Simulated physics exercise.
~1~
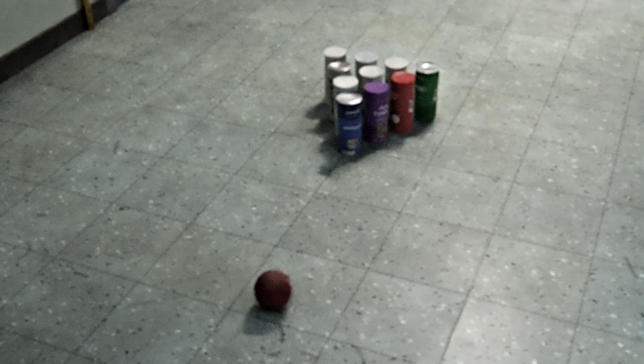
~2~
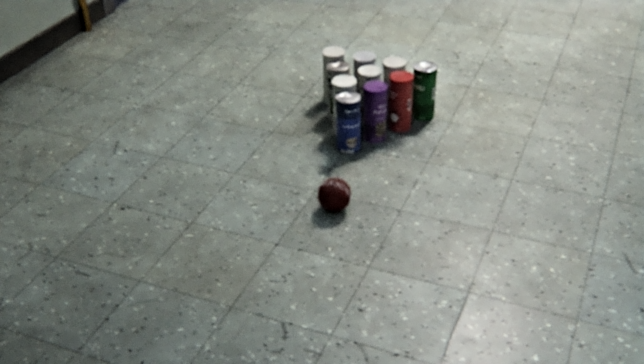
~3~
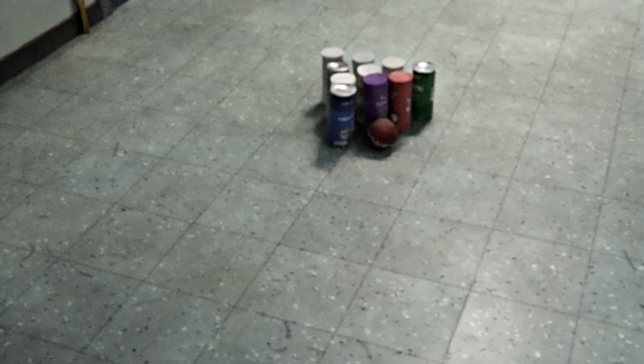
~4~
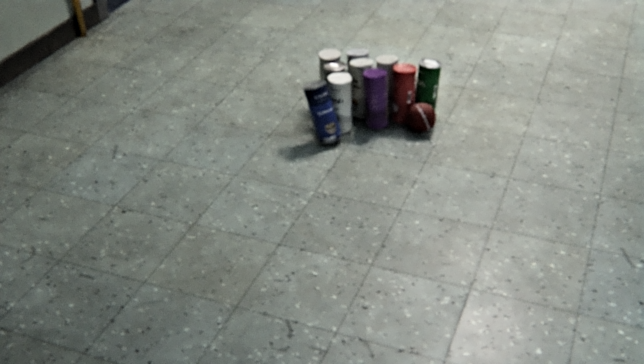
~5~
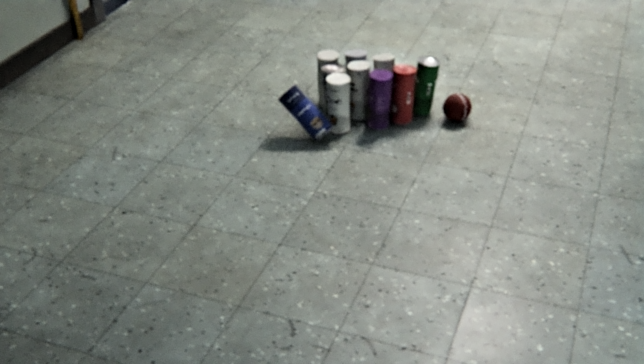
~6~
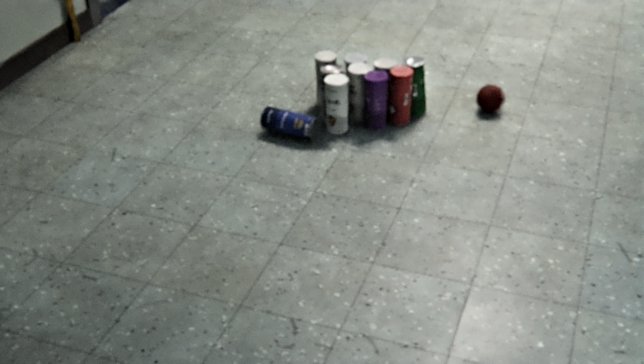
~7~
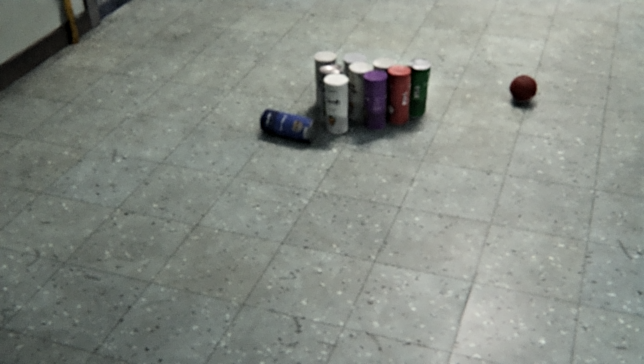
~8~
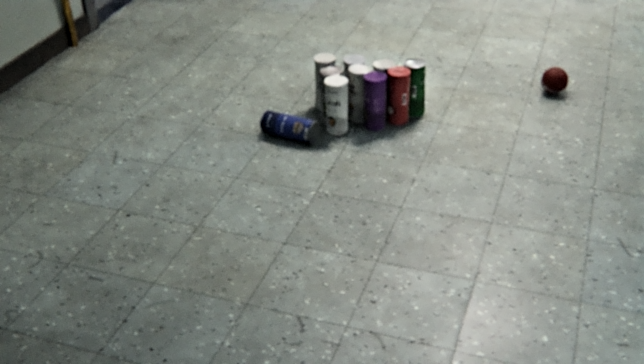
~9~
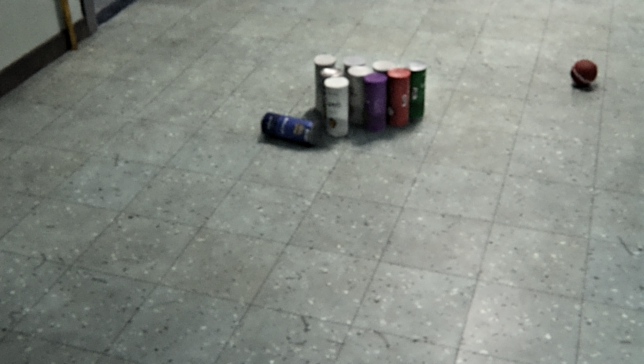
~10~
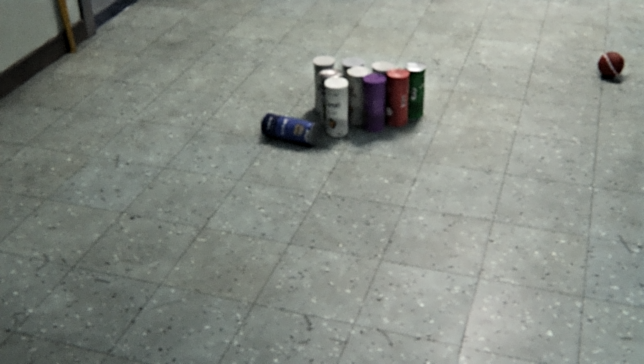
On a tiled floor, a dark red ball rolling into grouped upright canisters, toppling only the blue one, and rolling away right.
